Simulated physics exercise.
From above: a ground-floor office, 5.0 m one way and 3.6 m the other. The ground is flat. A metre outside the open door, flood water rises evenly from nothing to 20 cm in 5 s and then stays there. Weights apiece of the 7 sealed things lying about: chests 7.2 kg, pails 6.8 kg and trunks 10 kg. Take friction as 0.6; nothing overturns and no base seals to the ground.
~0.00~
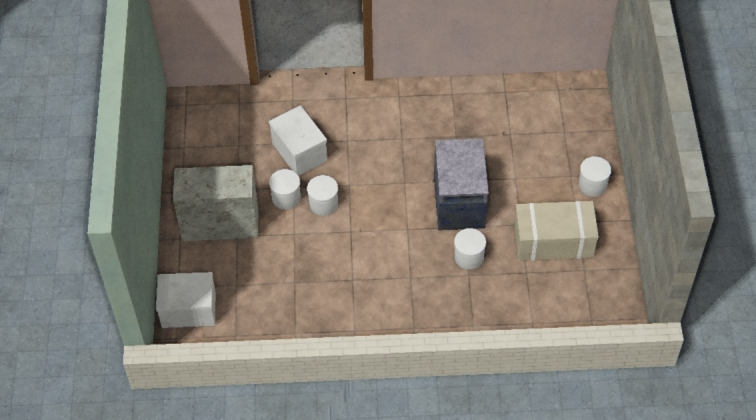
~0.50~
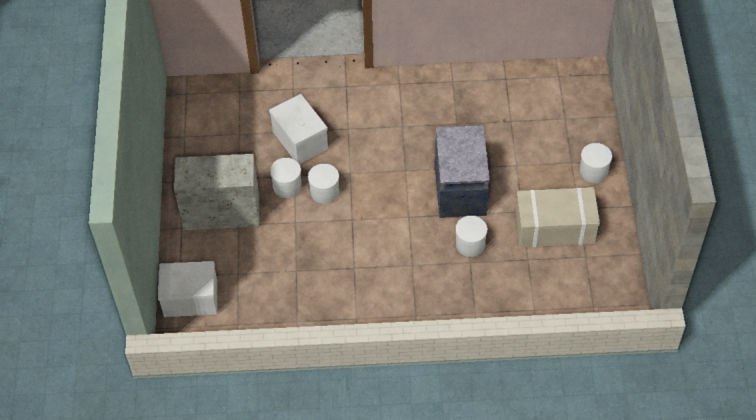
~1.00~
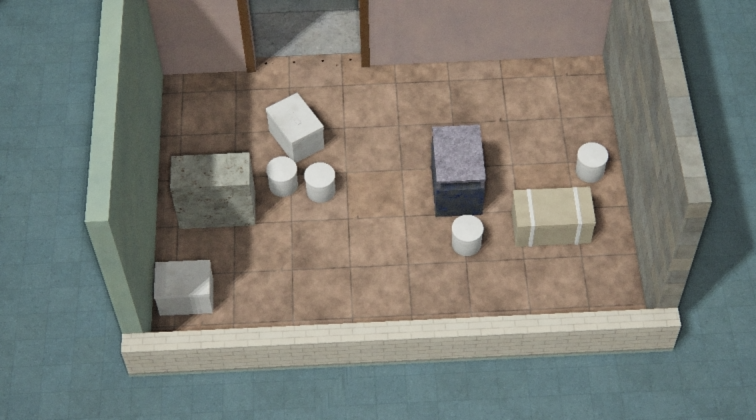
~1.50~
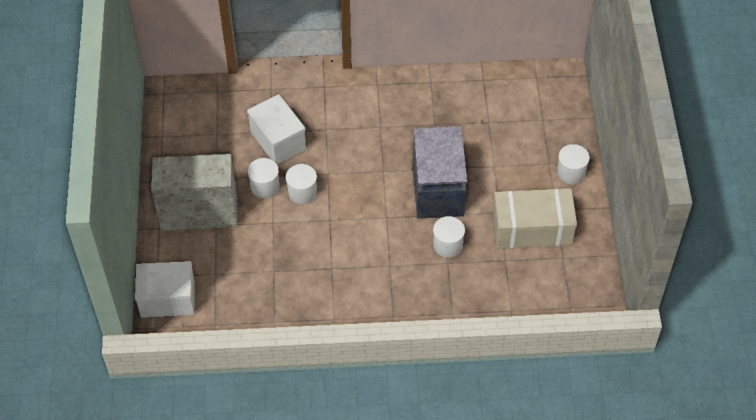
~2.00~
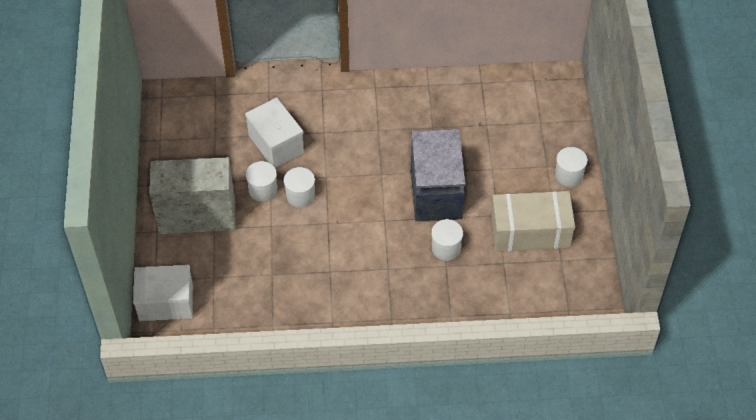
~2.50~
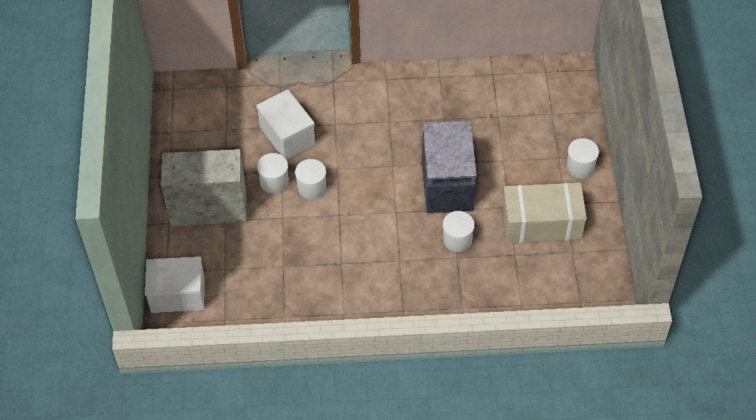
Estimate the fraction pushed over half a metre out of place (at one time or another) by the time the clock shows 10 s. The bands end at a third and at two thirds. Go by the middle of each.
That comes to from one to two thirds.
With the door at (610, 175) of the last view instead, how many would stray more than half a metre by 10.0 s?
In that case 3 of them.
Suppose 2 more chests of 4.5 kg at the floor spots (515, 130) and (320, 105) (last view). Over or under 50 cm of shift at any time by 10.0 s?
In that order: Under, past it.
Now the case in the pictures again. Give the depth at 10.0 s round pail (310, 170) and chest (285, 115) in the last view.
Roughly 10 and 7 cm.
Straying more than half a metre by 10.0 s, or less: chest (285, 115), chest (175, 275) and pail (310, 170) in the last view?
In turn: Past it, less, more.
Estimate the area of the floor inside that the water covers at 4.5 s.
Some 4.5 m2.
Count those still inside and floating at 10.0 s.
I count 4.
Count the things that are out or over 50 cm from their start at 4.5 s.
By then 0.
After 3.5 s 0 of 7 are over 50 cm from their spots; 0 afloat.
After 4.5 s 0 of 7 are over 50 cm from their spots; 0 afloat.
After 7.0 s 3 of 7 are over 50 cm from their spots; 1 afloat.
After 10.0 s 3 of 7 are over 50 cm from their spots, and 3 have been at some point; 4 afloat.
